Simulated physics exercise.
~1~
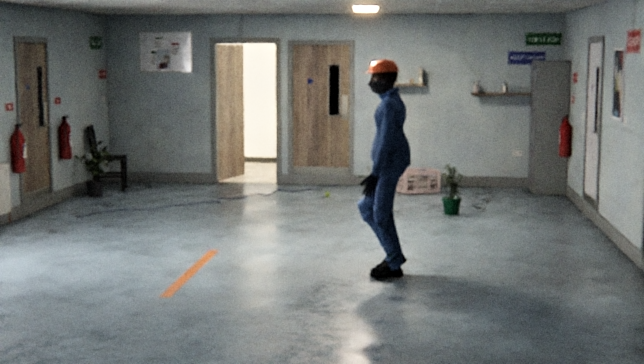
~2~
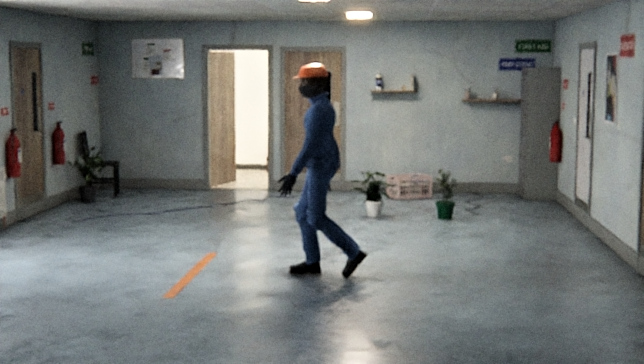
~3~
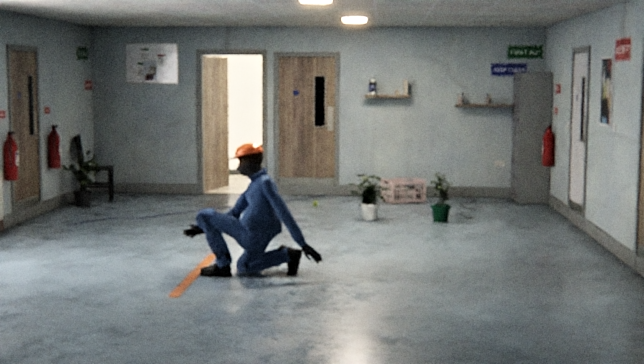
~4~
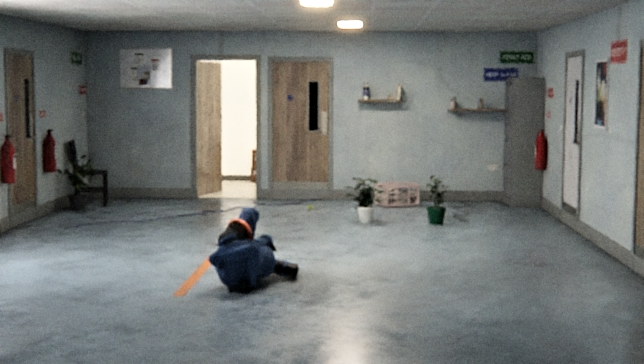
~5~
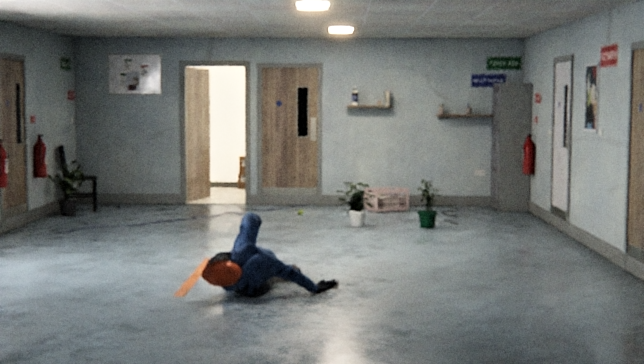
A person in blue overalls and an orange hard hat walked left across a grey room toward an orange strip of tape on the floor, dropped to one knee beside it, then toppled over and ended up sprawled on the floor next to the tape.
